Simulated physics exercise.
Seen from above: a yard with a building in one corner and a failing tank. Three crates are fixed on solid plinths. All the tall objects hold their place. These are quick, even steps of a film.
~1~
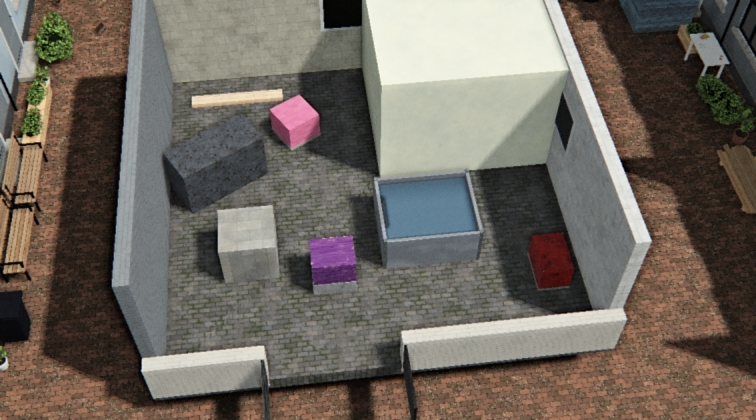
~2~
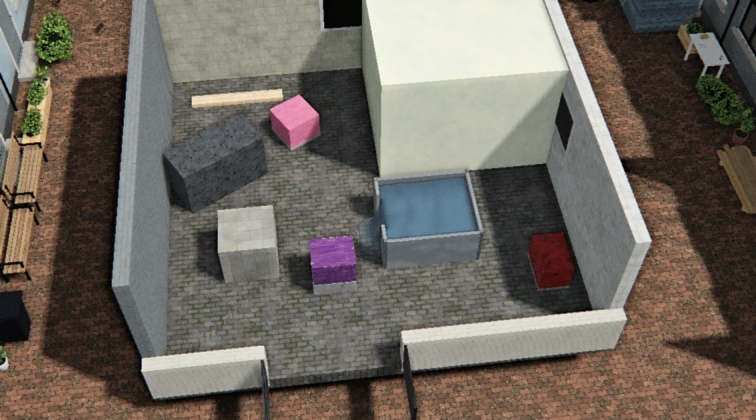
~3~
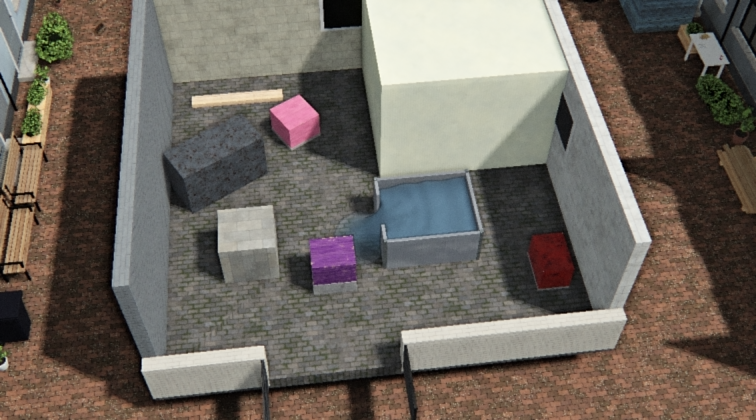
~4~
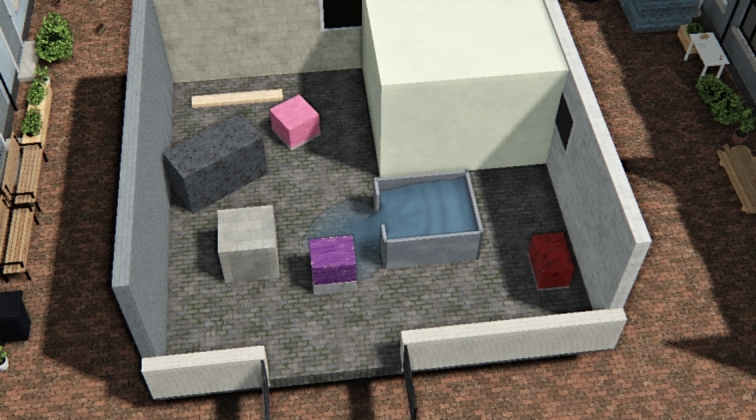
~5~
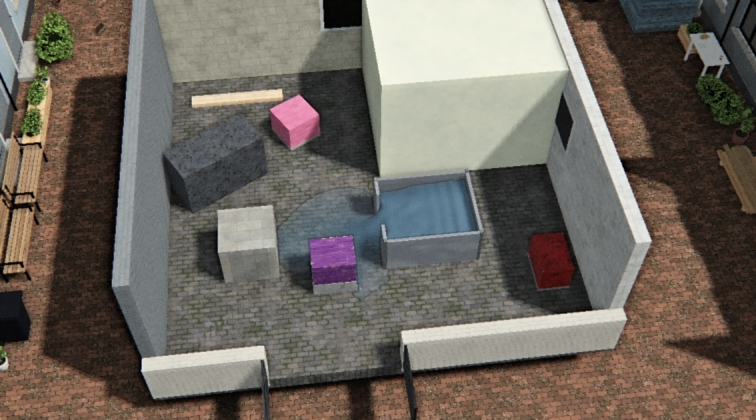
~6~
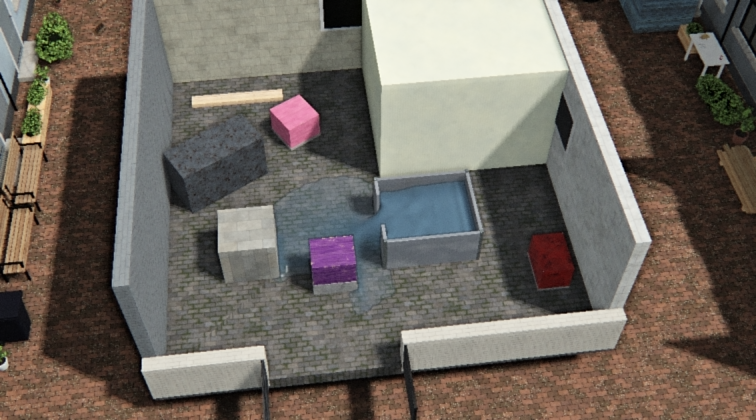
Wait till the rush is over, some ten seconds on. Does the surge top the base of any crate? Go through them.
The red crate escapes dry; the purple crate escapes dry; the pink crate is wetted.
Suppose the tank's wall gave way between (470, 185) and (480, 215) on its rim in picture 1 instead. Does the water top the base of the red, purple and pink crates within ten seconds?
Then: Red crate is wetted; purple crate is safe; pink crate remains dry.
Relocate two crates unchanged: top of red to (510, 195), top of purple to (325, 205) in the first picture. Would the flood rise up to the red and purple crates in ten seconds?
Then: Red remains dry, purple ends up wet.
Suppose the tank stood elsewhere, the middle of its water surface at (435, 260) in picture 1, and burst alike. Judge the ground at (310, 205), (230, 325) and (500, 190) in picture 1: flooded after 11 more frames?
As listed: Awash, awash, not flooded.
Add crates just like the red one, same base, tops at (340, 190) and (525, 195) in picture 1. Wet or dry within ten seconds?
In turn: Is soaked, keeps dry.
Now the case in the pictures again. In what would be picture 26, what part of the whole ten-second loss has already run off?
Close to 30 %.
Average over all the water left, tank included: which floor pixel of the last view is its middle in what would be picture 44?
Roughly at (303, 232).
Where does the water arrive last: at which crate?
That is the one in red.
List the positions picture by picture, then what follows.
The tank at (427, 208) is whole and still, in the first picture.
Water pours out at (382, 228) and has run to (363, 223), in the second picture.
Water pours out at (382, 229) and has run to a hidden place, in the third picture.
Water pours out at (382, 229) and has run to (306, 244), in the fourth picture.
Water pours out at (382, 229) and has run to (279, 257), in the fifth picture.
The front is at a hidden place, out from the gap at (382, 229), in the sixth picture.
A moment on, water covers 25 % of the floor; the red crate not reached, the purple crate water round its plinth, the pink crate water round its plinth.
Next, water covers 30 % of the floor; the red crate not reached, the purple crate water round its plinth, the pink crate water round its plinth.
Then, water covers 45 % of the floor; the red crate not reached, the purple crate water round its plinth, the pink crate water round its plinth.
Later, water covers 60 % of the floor; the red crate not reached, the purple crate water round its plinth, the pink crate water round its plinth.
In the end, water covers 80 % of the floor; the red crate stayed above the water, the purple crate stayed above the water, the pink crate was topped.
